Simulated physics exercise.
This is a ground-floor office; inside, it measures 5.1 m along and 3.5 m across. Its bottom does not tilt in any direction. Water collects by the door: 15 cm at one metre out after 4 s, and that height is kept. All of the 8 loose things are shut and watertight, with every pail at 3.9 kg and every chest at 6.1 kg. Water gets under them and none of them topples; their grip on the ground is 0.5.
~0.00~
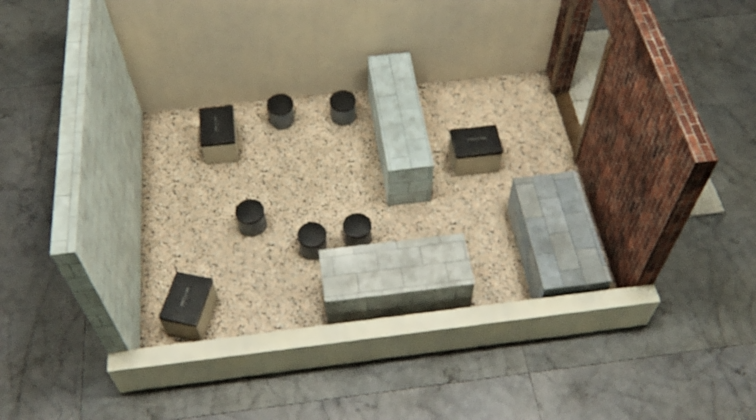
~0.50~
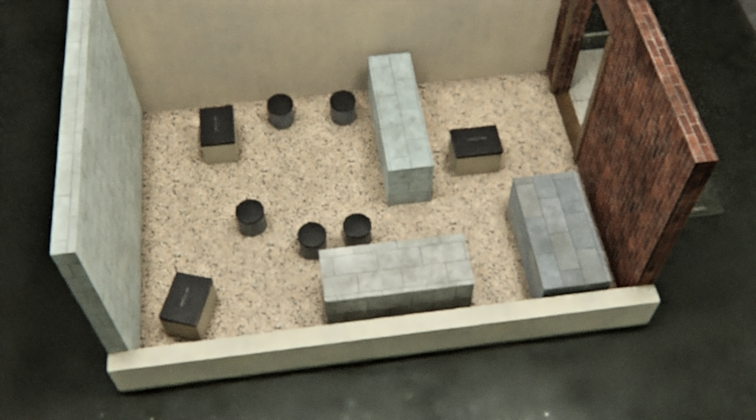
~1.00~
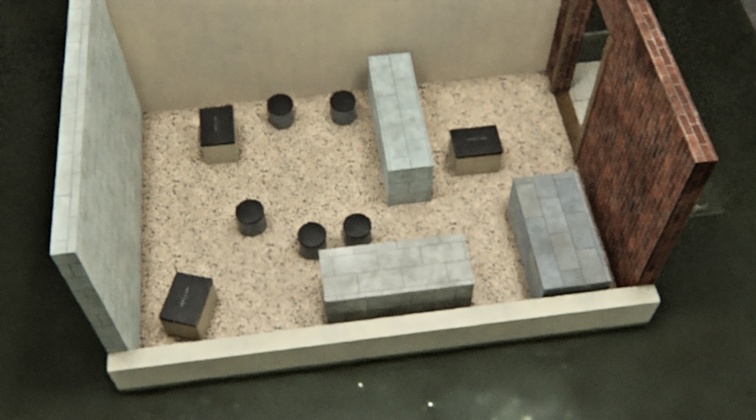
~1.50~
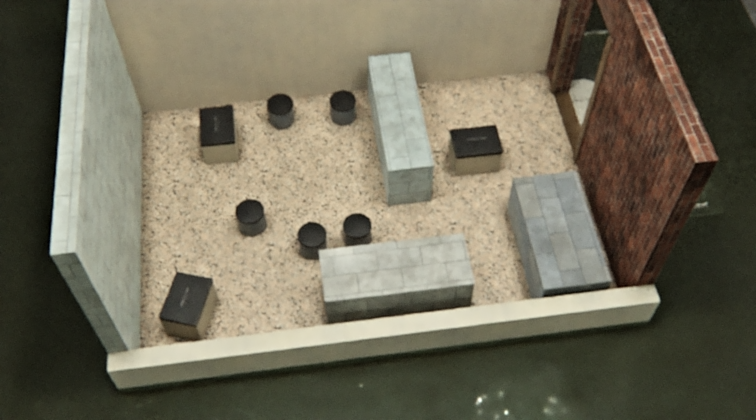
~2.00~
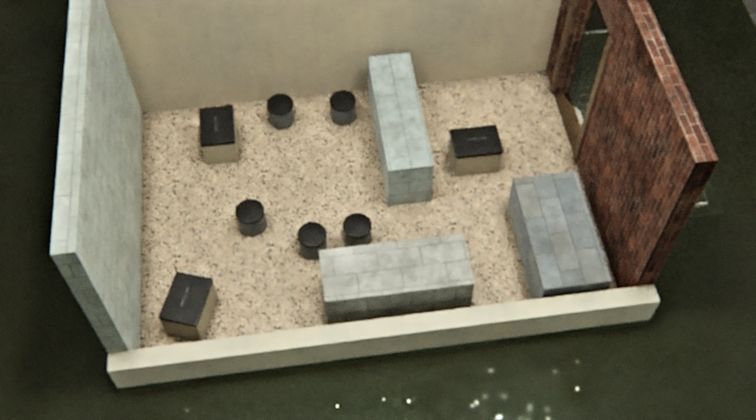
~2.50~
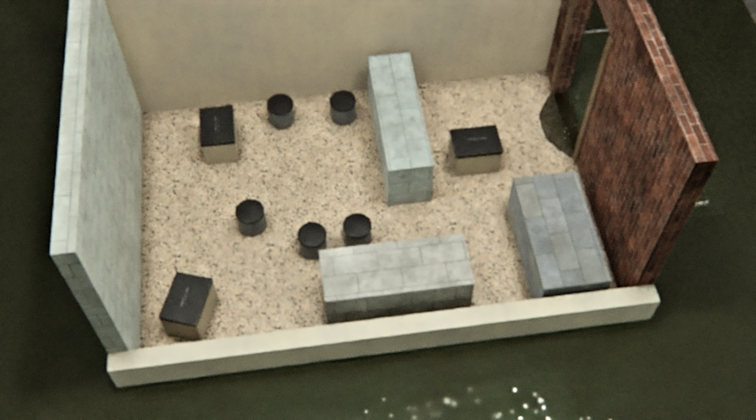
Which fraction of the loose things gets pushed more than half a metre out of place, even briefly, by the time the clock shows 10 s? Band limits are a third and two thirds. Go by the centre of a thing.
Below one third.
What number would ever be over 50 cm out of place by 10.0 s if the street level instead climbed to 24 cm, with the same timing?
The answer would then be 3.
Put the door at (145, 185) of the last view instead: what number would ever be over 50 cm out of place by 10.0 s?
3.
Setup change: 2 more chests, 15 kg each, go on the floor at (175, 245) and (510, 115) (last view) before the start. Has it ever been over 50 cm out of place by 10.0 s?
So the first ends up within that distance while the second ends up beyond that distance.
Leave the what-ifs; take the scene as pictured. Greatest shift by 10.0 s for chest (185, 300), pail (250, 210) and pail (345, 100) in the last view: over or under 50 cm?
Within, within, within.
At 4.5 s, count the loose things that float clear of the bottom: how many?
It comes to 0.
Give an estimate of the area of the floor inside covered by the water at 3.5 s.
About 1.5 m2 is covered.
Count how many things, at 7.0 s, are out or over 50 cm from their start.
By my tally, 1.
After 3.5 s 0 of 8 are over 50 cm from their spots; 0 afloat.
After 4.5 s 0 of 8 are over 50 cm from their spots; 0 afloat.
After 7.0 s 1 of 8 are over 50 cm from their spots; 1 afloat.
After 10.0 s 1 of 8 are over 50 cm from their spots, and 1 have been at some point; 1 afloat.
